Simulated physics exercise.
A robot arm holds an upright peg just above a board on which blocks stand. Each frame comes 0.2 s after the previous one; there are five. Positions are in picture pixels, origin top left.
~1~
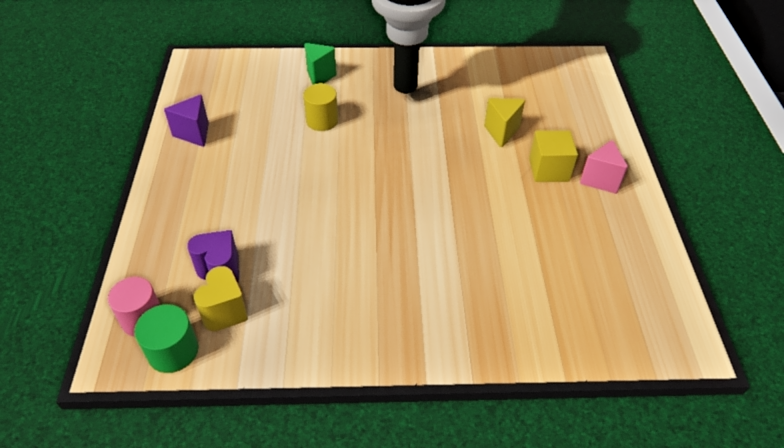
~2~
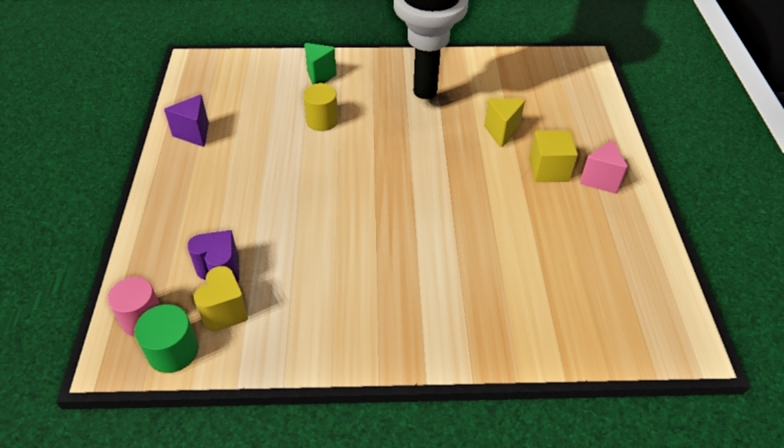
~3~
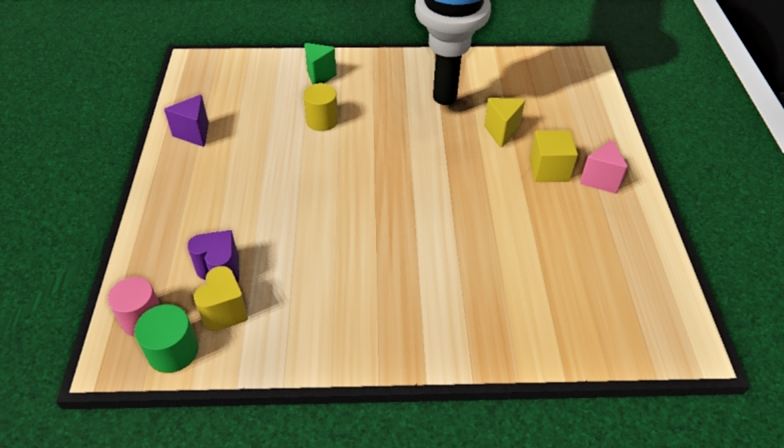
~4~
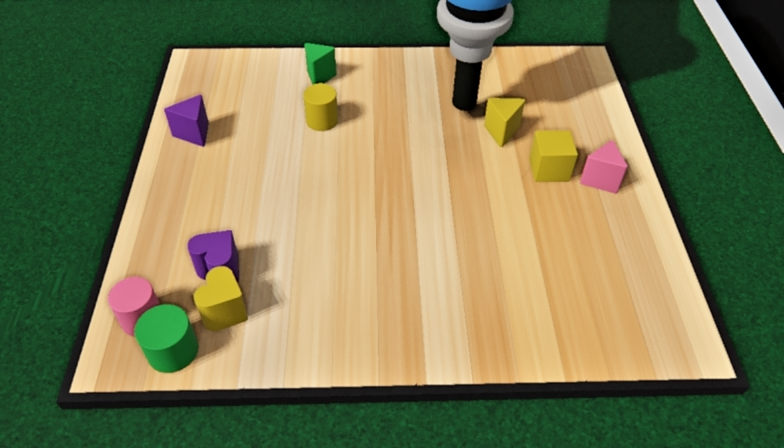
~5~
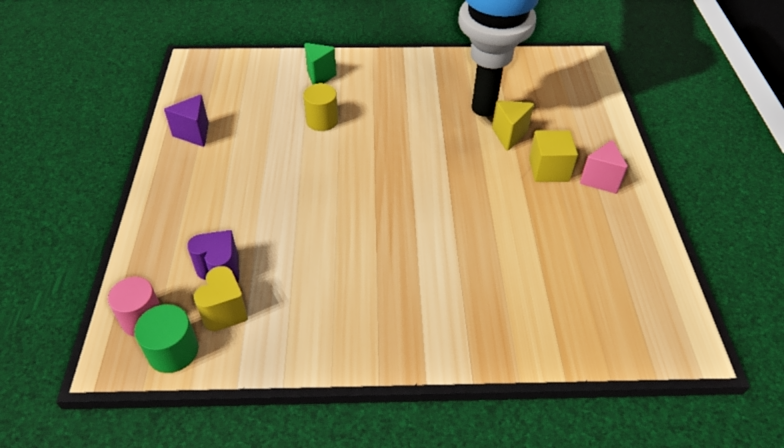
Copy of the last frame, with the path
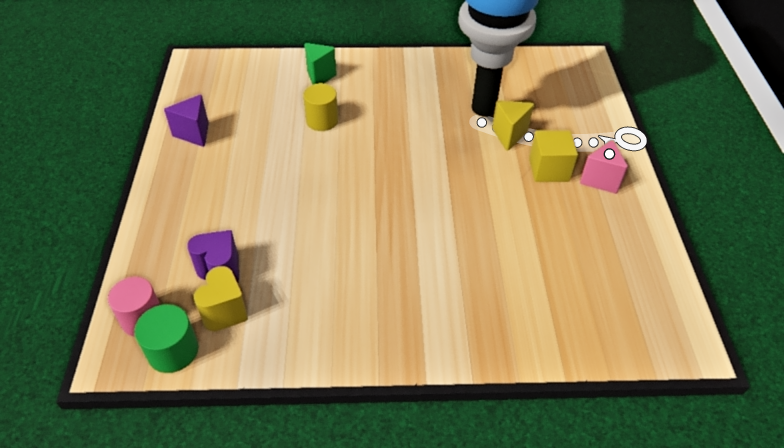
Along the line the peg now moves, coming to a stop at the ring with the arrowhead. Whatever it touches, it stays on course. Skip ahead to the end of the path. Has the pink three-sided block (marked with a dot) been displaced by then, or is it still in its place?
By then it is still where it was.
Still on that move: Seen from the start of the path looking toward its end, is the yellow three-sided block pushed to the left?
My answer is no.
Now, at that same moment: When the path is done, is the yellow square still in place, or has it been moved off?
The block moves away from its spot.
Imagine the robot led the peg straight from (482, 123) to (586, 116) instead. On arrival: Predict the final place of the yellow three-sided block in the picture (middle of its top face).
In the picture, that point is around (537, 111).
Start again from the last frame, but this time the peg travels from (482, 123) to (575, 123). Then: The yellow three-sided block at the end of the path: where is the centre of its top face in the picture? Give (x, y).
By then it is at (542, 114).
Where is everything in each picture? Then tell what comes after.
The first frame shows peg tip at (405, 87); block tops, yellow three-sided block at (507, 106); yellow square at (556, 142); pink three-sided block at (609, 154).
The second frame shows peg at (425, 93); blocks unchanged.
The third frame shows peg at (445, 99); blocks unchanged.
The fourth frame shows peg at (464, 104); blocks unchanged.
The fifth frame shows peg at (484, 110); yellow three-sided block at (515, 109); yellow square at (556, 142); pink three-sided block at (609, 154).
Path on the board, from (482, 123) by way of (530, 137) and (582, 143) to (631, 139); the dot is on the pink three-sided block.
The first path, step by step. One third of the way, peg at (533, 125); yellow three-sided block at (554, 126), turned 60° clockwise; yellow square at (560, 147).
Two thirds of the way, peg at (586, 130); yellow three-sided block at (589, 133); yellow square at (563, 150), turned 25° clockwise.
At the end, peg at (636, 126); yellow three-sided block at (589, 133), turned 120° clockwise; yellow square at (563, 150), turned 25° clockwise; pink three-sided block in place.
